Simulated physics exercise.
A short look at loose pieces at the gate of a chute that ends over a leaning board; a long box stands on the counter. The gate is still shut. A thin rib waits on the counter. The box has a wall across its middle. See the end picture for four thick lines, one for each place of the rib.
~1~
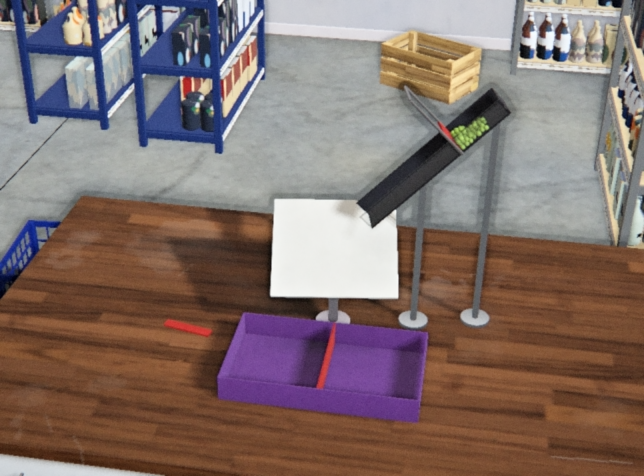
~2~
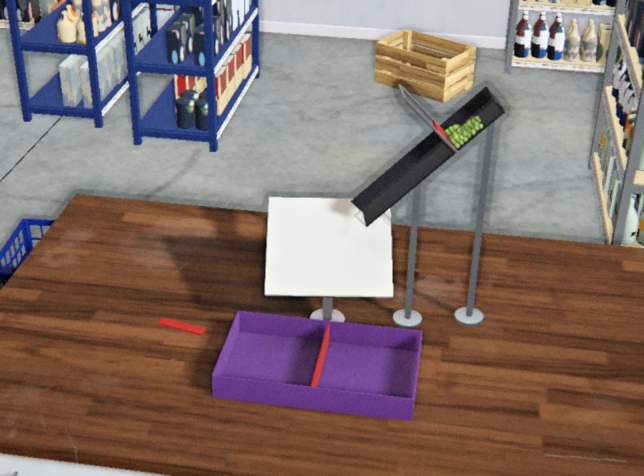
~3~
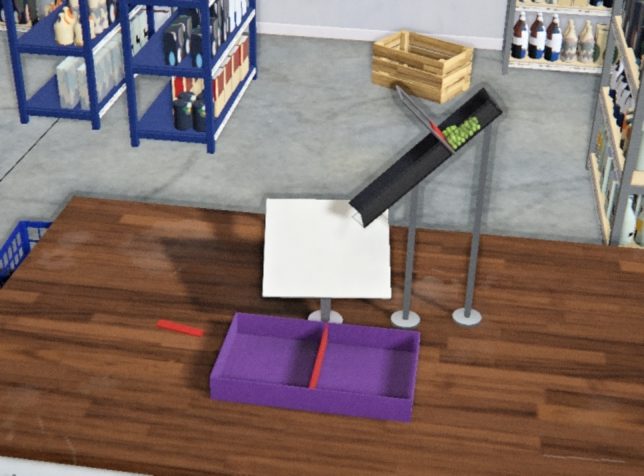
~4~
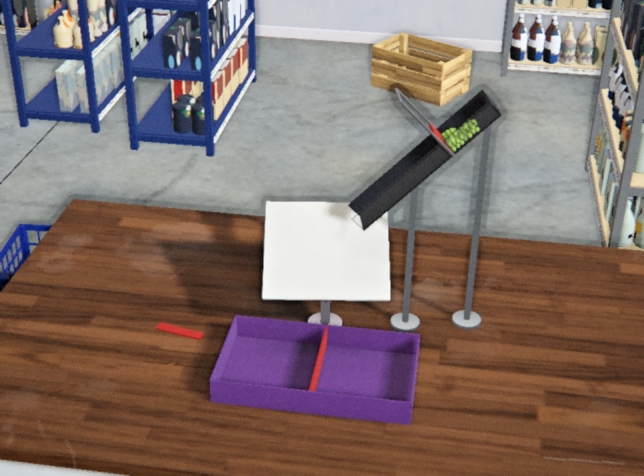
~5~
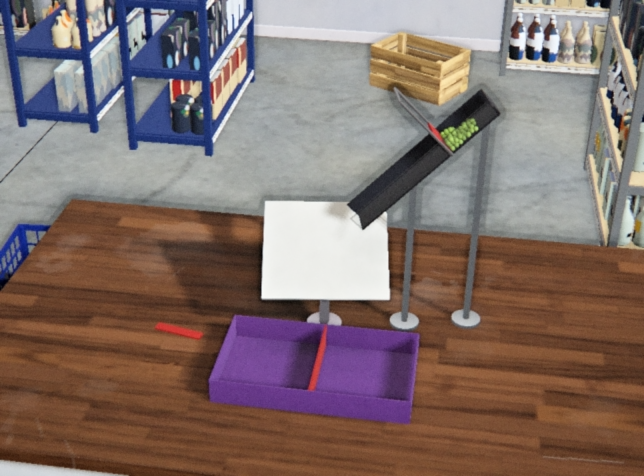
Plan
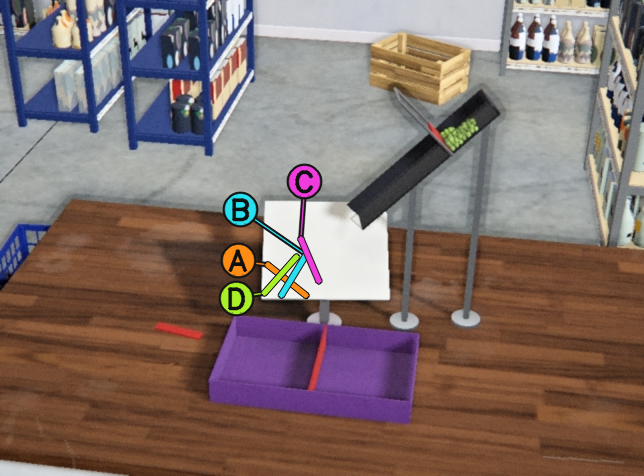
Purple divided box sitting on a wooden counter below a white tilted board and a dark chute holding green peas, nothing visibly moving but a slight view shift.
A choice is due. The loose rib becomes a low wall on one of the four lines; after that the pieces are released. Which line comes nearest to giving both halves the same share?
Best: A.
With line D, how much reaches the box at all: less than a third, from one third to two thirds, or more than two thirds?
It is more than two thirds.
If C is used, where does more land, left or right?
More lands on the right.
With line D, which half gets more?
The left half.
On the marked copy, line A from (267, 264) to (306, 295); line B from (306, 254) to (281, 295); line C from (300, 238) to (318, 281); line D from (296, 256) to (264, 293).
For line A, of what is caught, close to a third in the left half, close to two thirds in the right.
For line B, of what is caught, all but a few in the left half, a small share in the right.
For line C, of what is caught, a small share in the left half, the bulk in the right.
For line D, of what is caught, all but a few in the left half, a small share in the right.
